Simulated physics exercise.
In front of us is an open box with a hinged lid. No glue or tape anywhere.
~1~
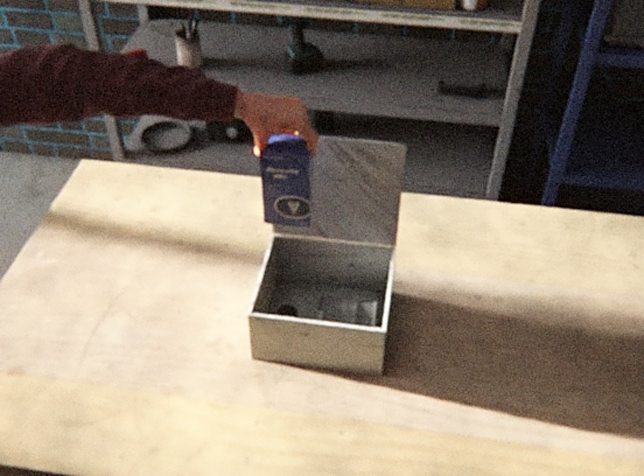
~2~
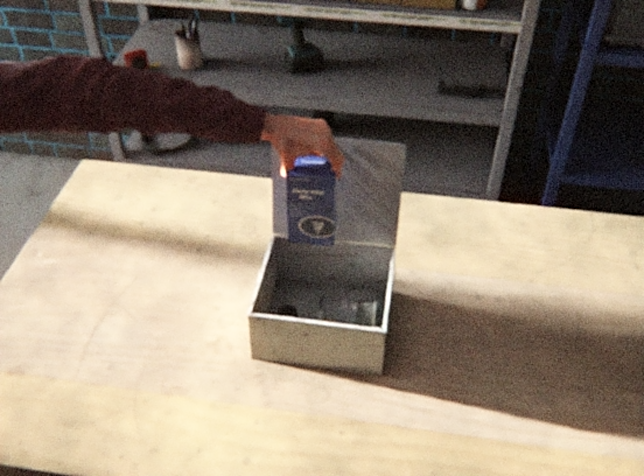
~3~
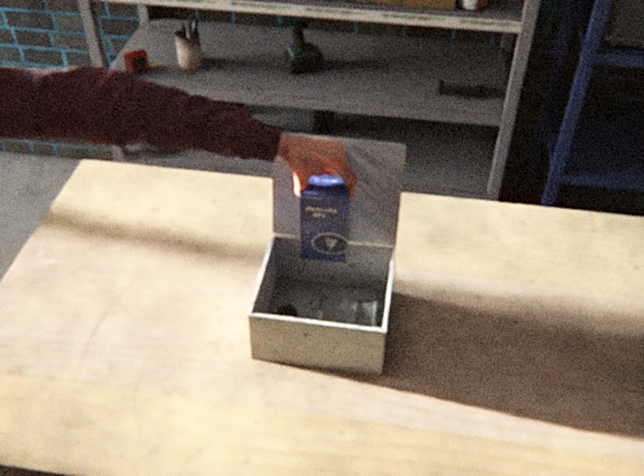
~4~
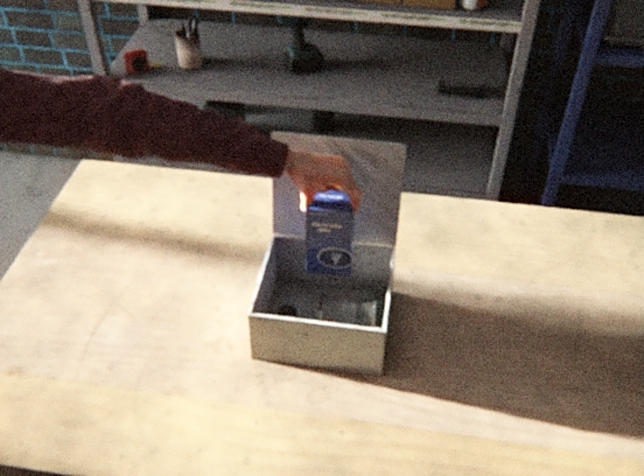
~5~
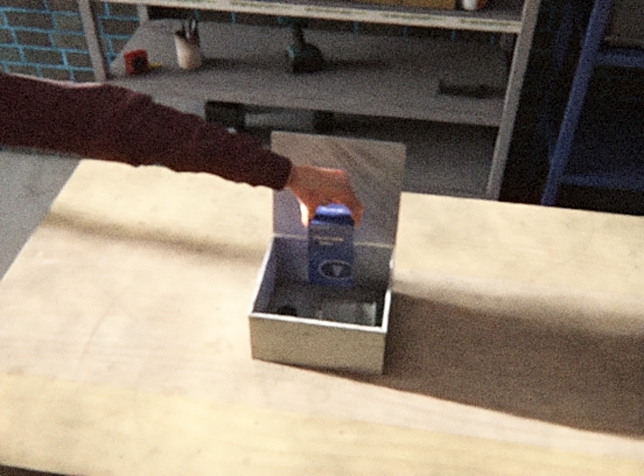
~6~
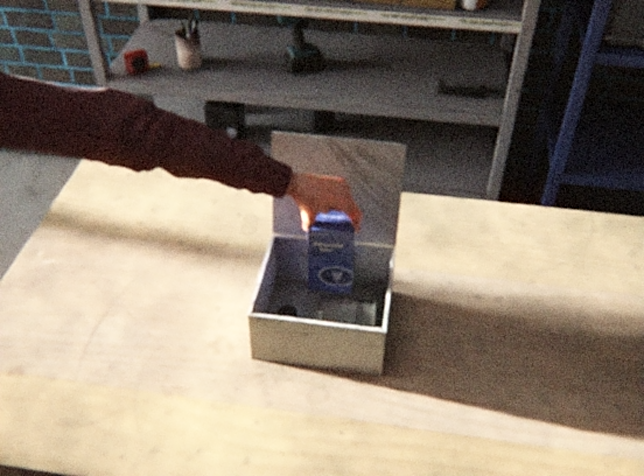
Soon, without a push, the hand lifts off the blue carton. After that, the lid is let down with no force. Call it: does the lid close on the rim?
My call is that it fails to close.
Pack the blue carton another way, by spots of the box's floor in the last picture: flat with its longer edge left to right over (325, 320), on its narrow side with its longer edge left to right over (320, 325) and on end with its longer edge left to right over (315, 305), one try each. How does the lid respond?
The lid does shut the first time, does shut the second time and won't shut the third time.
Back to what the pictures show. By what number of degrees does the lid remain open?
Lid angle from rim - close to 6°.
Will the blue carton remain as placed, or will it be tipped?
Well, it ends up skewed.
Then, 1.00 s later than the last frame, lid starting down; blue carton moved about its own width near (334, 271); grey tin moved a little.
Then, 1.90 s later than the last frame, lid 52° above the rim; blue carton tilted by 5° near (332, 275); grey tin moved a little.
Then, 2.50 s later than the last frame, lid 13° above the rim; blue carton tilted by 48° near (327, 292); grey tin moved a little.
When it is over, lid 7° above the rim; lying over in the box, blue carton; moved from the start, grey tin; black shaker as before. End places, in pixels of the last picture, blue carton near (327, 291).
